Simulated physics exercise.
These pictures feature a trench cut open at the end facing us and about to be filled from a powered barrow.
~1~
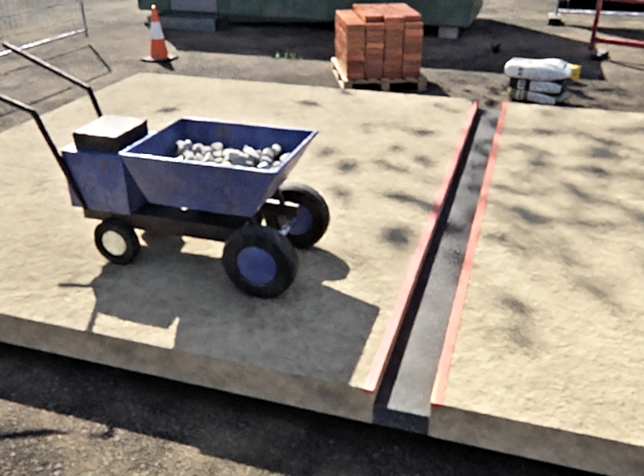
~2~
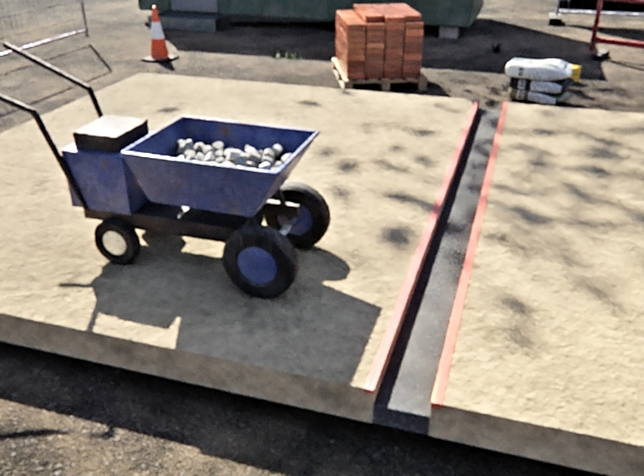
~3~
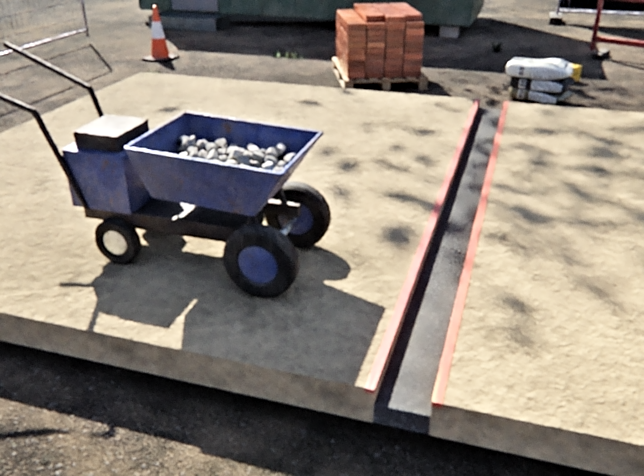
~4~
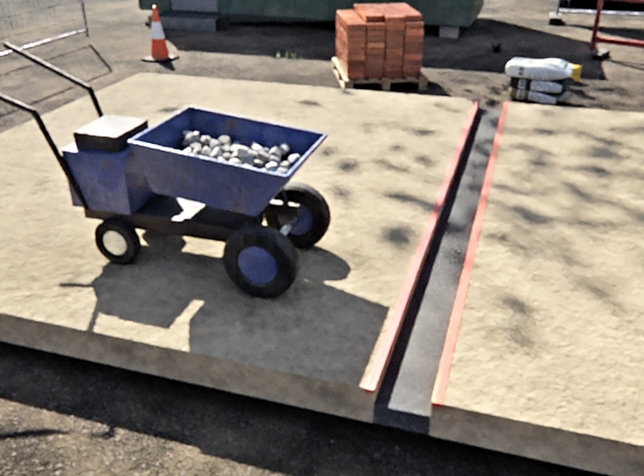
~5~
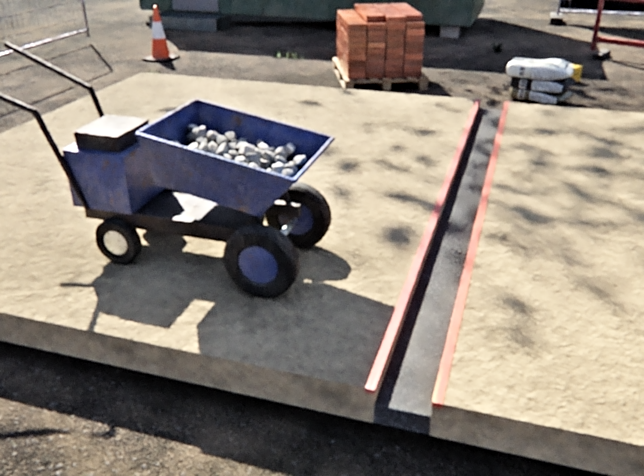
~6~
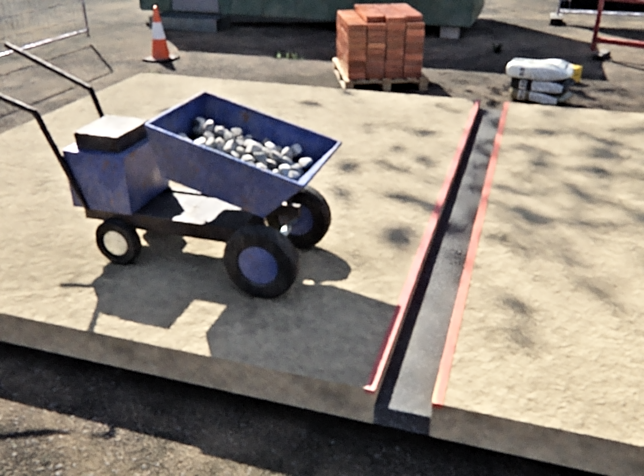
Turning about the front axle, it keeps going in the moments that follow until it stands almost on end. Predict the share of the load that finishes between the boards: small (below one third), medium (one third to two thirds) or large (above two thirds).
The share is medium, from one third to two thirds.
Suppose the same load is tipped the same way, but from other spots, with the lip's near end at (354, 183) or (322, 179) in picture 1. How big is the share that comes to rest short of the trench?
In order: 0 % and 0 %.
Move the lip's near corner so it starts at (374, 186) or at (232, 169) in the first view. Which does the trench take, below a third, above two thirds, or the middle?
Well, for the first stop the answer is below one third, and for the second it is under a third.
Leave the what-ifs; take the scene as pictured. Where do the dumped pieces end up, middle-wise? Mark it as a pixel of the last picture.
Close to (416, 288) in the last picture.
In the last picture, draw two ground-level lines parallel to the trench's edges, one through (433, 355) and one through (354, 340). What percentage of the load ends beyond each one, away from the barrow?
I'd put it near 10 in a hundred, then near 80 in a hundred.
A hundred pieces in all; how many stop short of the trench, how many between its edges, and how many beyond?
I'd put short at close to 45, between at close to 50 and beyond at close to 5 per cent.
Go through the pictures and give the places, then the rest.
The first frame shows lip of the skip at (275, 174), level; top of the load at (231, 155), broken stones; first edge of the trench at (385, 345); far edge at (447, 357), the trench under half as wide as the skip, and shallow for its width.
The second frame shows lip of the skip at (277, 174), level; top of the load at (233, 155).
The third frame shows lip of the skip at (281, 175), tipped barely; top of the load at (223, 162).
The fourth frame shows lip of the skip at (286, 178), tipped a little; top of the load at (207, 153).
The fifth frame shows lip of the skip at (294, 181), tipped a little; top of the load at (213, 149).
The sixth frame shows lip of the skip at (303, 187), tipped clearly; top of the load at (209, 139); first edge of the trench at (386, 346); far edge at (448, 357).
Soon after the last picture, skip tipped steeply; all in the skip.
A little later, skip tipped steeply; nearly all in the skip; a stray few short of the trench; a stray few falling.
Later still, skip tipped right over; about a quarter in the skip; about a third short of the trench; about a third in or heaped over the trench; a stray few beyond it.
By the end, skip tipped right over; a stray few in the skip; about half short of the trench; about half in or heaped over the trench; a small part beyond it.
